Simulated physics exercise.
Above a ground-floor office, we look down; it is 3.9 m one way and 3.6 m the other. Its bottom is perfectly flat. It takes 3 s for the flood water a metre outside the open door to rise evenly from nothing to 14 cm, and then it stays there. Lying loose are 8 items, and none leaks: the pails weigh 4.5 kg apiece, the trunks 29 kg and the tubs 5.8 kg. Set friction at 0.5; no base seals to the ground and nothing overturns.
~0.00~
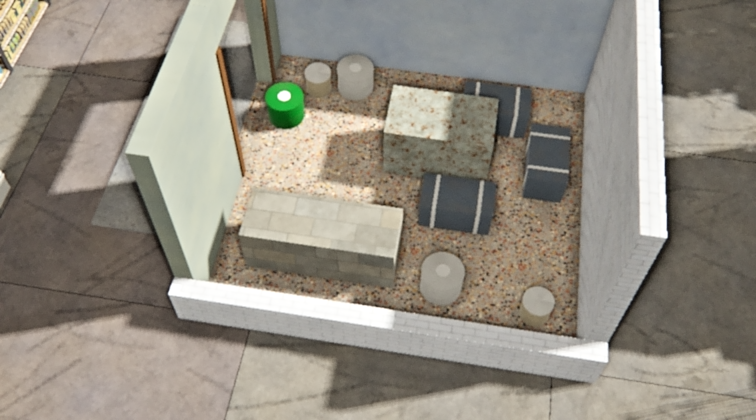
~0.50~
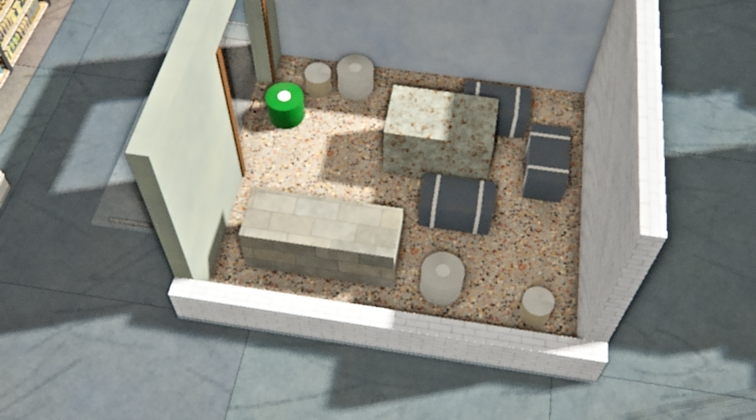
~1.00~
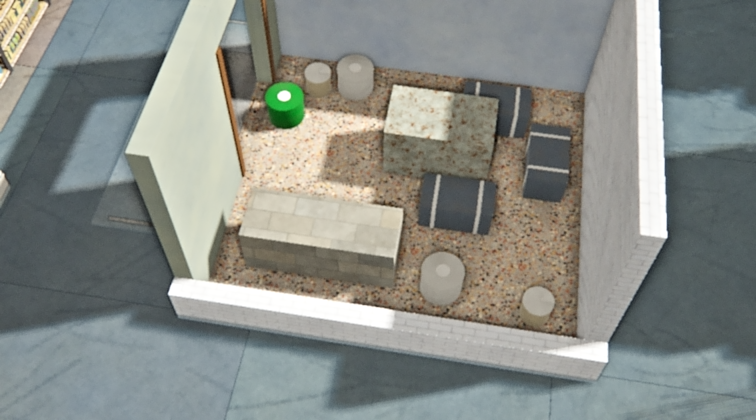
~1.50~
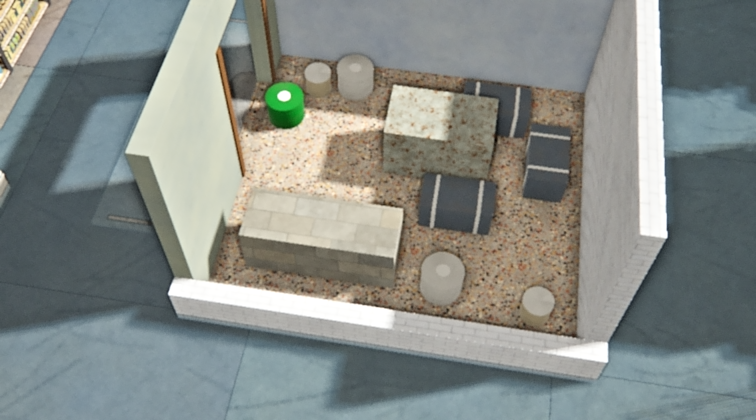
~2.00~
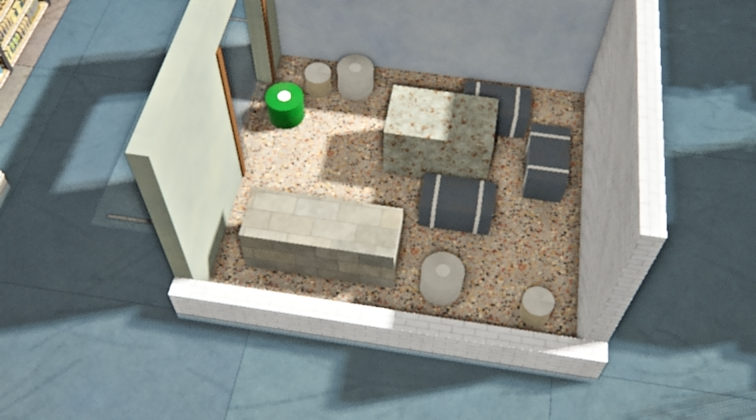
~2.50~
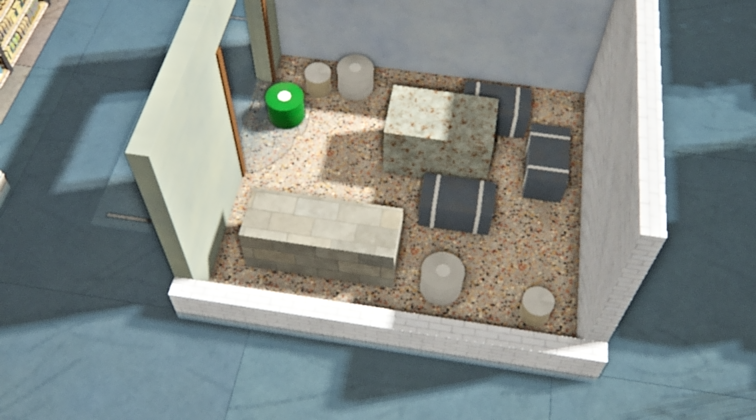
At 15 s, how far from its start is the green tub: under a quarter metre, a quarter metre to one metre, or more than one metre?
The green tub is more than one metre away.
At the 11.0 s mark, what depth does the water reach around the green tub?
Depth approx. 8 cm.
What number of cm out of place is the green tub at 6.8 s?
I'd put it at around 200 cm.
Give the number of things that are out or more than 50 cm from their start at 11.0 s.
The number I get is 3.
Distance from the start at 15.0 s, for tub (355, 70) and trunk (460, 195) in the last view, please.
In turn: 200 cm, 40 cm.
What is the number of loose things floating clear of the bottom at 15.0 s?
I'd say 8 of them.
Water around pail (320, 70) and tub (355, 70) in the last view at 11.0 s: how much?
First about 10 cm, second about 10 cm.
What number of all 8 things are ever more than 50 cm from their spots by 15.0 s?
The number is 7.
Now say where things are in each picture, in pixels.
In the first frame, the green tub at (284, 96) rests on the ground; 0.0 m2 under water; 0 of 8 have shifted.
In the second frame, the green tub at (284, 96) rests on the ground; 0.0 m2 under water; 0 of 8 have shifted.
In the third frame, the green tub at (284, 96) rests on the ground; water covers 0.0 m2; 0 of 8 have shifted.
In the fourth frame, the green tub at (284, 96) rests on the ground; 0.0 m2 under water; 0 of 8 have shifted.
In the fifth frame, the green tub at (284, 96) rests on the ground; 0.0 m2 under water; 0 of 8 have shifted.
In the sixth frame, the green tub at (284, 96) rests on the ground; water covers 0.4 m2; 0 of 8 have shifted.
After 3.5 s the green tub is near (328, 95), 0.5 m from its start, aground; 0 afloat.
After 6.8 s the green tub is near (461, 68), 2.2 m from its start, afloat; 2 afloat.
After 11.0 s the green tub is near (522, 76), 2.9 m from its start, afloat; 5 afloat.
After 15.0 s the green tub is near (567, 163), 3.4 m from its start, afloat; 8 afloat.
